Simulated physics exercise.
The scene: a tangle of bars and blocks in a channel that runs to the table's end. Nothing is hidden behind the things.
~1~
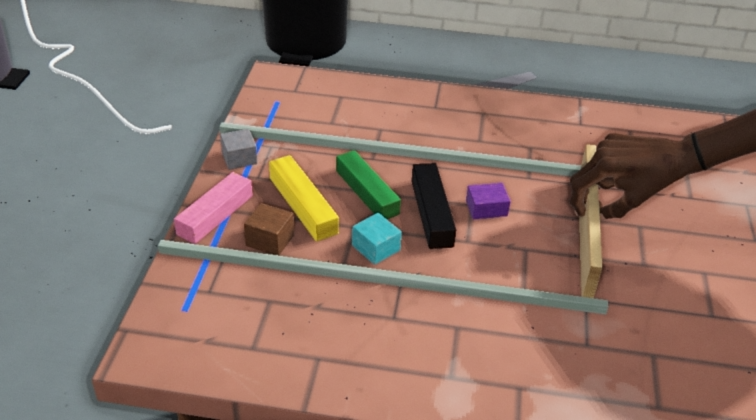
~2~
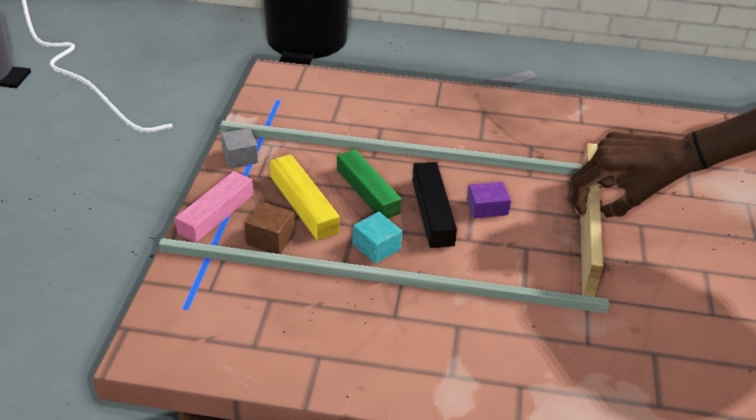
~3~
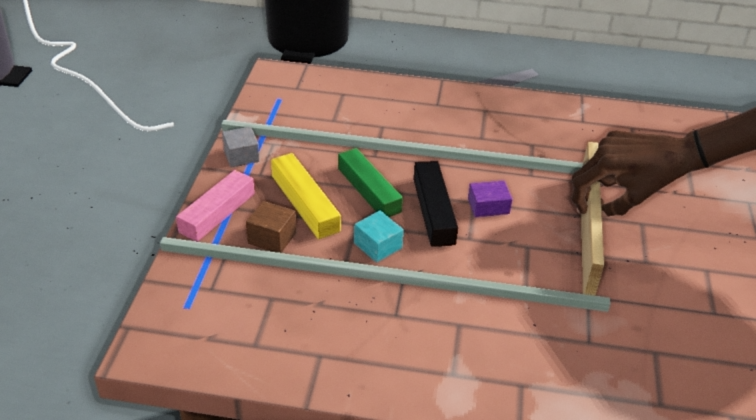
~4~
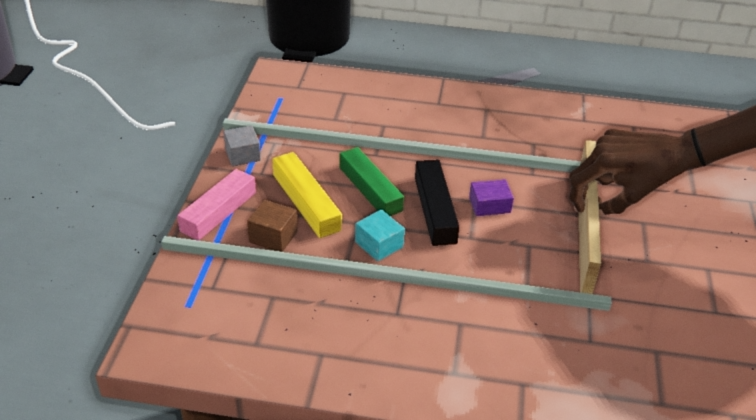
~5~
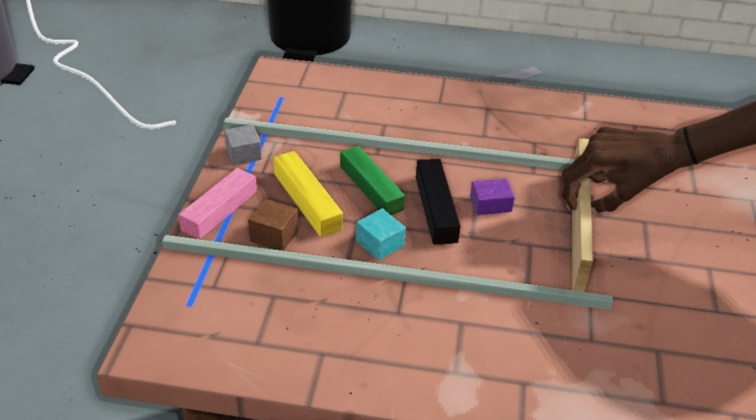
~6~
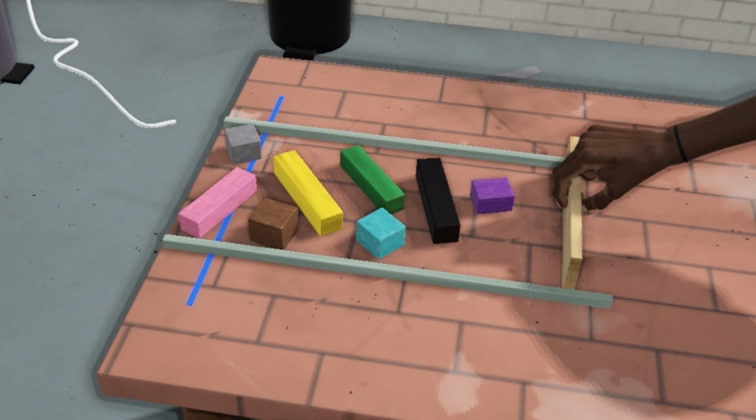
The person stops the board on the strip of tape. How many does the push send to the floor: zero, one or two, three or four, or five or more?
The number that fall off is three or four.
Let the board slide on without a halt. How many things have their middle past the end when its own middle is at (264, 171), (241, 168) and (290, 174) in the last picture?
In that order 4, 4 and 1.
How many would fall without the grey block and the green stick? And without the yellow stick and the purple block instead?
It would be 3 and 3.
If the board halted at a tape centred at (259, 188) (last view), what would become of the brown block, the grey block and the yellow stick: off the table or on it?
The brown block tumbles off; the grey block remains up; the yellow stick drops off.
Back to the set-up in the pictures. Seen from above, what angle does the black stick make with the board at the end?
Some 35 degrees.
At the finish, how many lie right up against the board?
In contact: 3.
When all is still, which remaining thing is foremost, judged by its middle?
The black stick.
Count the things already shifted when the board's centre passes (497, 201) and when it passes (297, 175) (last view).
1 and 8.
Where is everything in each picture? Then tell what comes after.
Grey block (239, 149); pink bar (215, 207); brown block (269, 229); board (589, 218); tape (238, 192), in the first picture.
Pink bar (215, 206); green stick (368, 184), in the second picture.
Brown block (271, 227); purple block (490, 199), in the third picture.
Grey block (242, 146); black stick (436, 201), in the fourth picture.
Pink bar (219, 203); yellow stick (307, 193), in the fifth picture.
Grey block (243, 144); pink bar (219, 202); brown block (274, 224); board (572, 210); tape (242, 186), in the sixth picture.
A little later, none off yet; grey block at rest near (243, 144); pink bar at rest near (219, 202); brown block at rest near (274, 224).
Next, none off yet; grey block at rest near (243, 144); pink bar at rest near (219, 202); brown block moving near (262, 227).
Later still, none off yet; grey block shifted about its own width near (228, 133); pink bar tilted well over near (153, 225); brown block shifted well along near (177, 220).
When it is over, the number that fall off is three or four; down, green stick, yellow stick, brown block and pink bar.
